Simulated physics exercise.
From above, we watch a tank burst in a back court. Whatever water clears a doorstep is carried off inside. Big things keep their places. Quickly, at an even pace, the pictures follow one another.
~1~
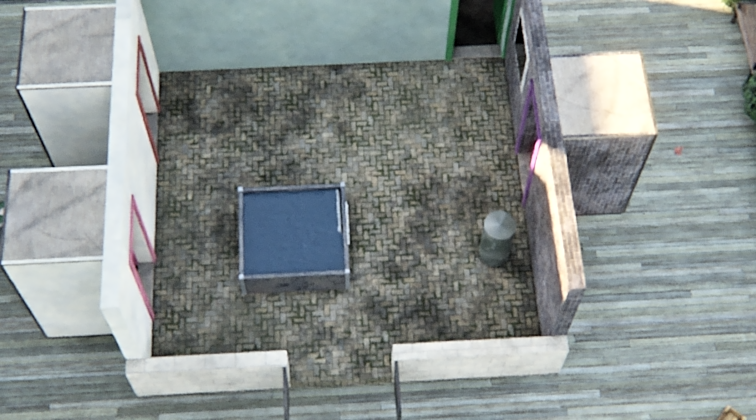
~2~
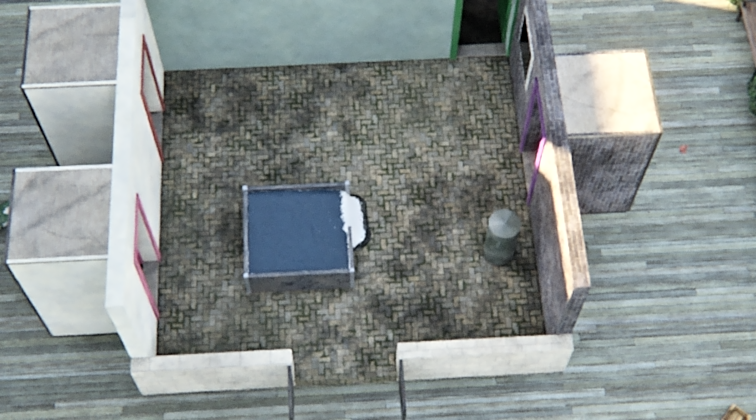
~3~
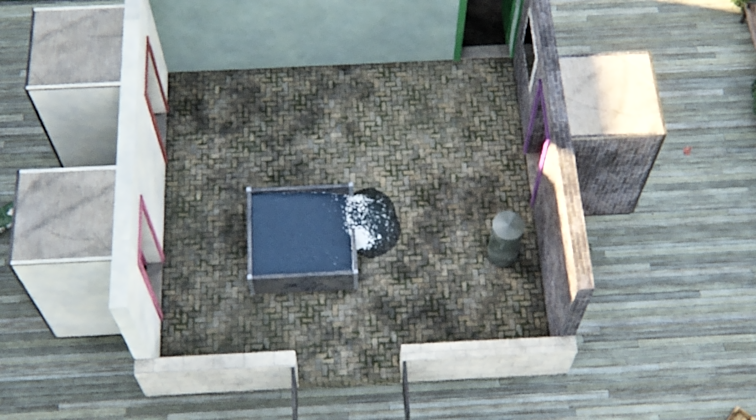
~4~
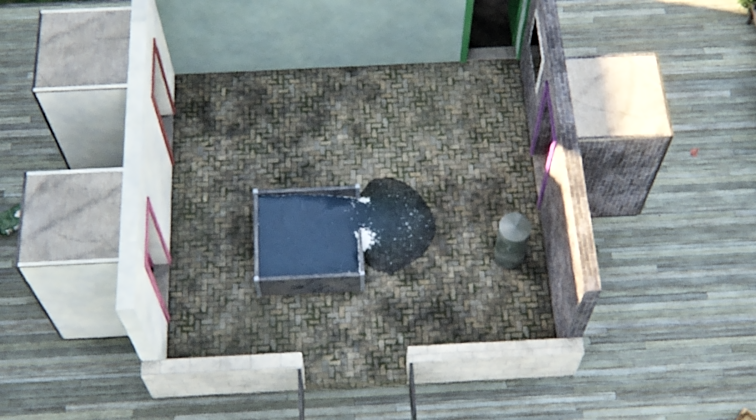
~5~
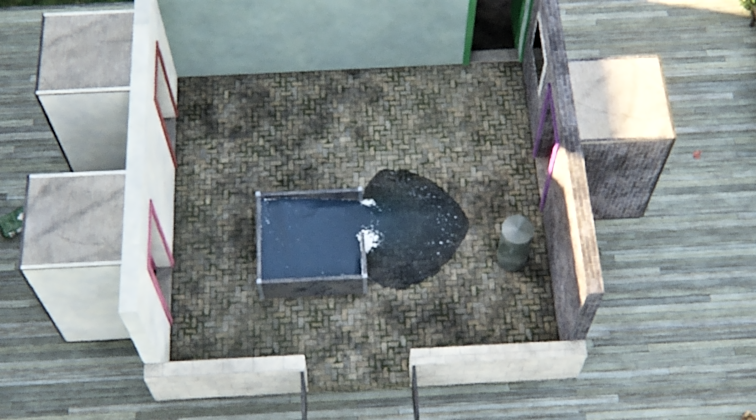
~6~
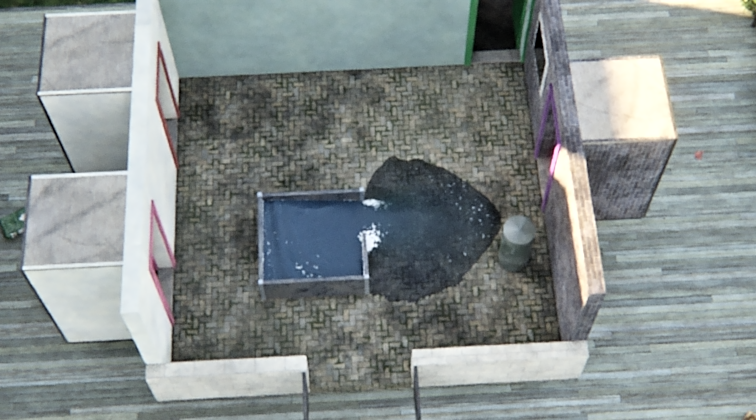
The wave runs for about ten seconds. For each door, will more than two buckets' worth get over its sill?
In the end the purple door exceeds the allowance there. The green door exceeds the allowance there. The red door keeps inside the allowance there. The pink door keeps inside the allowance there.
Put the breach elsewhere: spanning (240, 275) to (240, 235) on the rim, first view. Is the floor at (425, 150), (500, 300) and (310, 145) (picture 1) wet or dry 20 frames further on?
Unwetted, unwetted, unwetted.
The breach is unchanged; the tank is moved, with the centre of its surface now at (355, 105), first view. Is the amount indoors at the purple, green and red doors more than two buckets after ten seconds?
Then: The purple door stays under; the green door floods; the red door stays under.
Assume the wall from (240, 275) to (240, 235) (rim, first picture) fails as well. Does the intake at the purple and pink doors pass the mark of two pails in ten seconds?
The purple door remains below and the pink door exceeds the limit.
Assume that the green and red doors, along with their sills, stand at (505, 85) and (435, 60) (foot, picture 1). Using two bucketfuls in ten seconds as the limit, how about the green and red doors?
Well, the green one runs over, and as for the red one, it runs over.
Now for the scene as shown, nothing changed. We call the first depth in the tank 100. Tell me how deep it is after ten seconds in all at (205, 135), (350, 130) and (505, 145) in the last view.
At the three places, in the order asked: Around 2, 4 and 8 per cent.
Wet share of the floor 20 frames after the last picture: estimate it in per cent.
By my count, 35 percent.
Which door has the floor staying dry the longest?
It's the one in red.
A moment on, water covers 25 % of the floor; the purple door wet at the sill, nothing in, the green door not reached, the red door not reached, the pink door not reached.
Next, water covers 35 % of the floor; the purple door over two buckets in, the green door not reached, the red door not reached, the pink door not reached.
Then, water covers 35 % of the floor; the purple door over two buckets in, the green door over two buckets in, the red door not reached, the pink door not reached.
Later, water covers 55 % of the floor; the purple door far over two buckets in, the green door over two buckets in, the red door not reached, the pink door not reached.
In the end, water covers 85 % of the floor; the purple door far over two buckets in, the green door over two buckets in, the red door wet at the sill, nothing in, the pink door wet at the sill, nothing in.
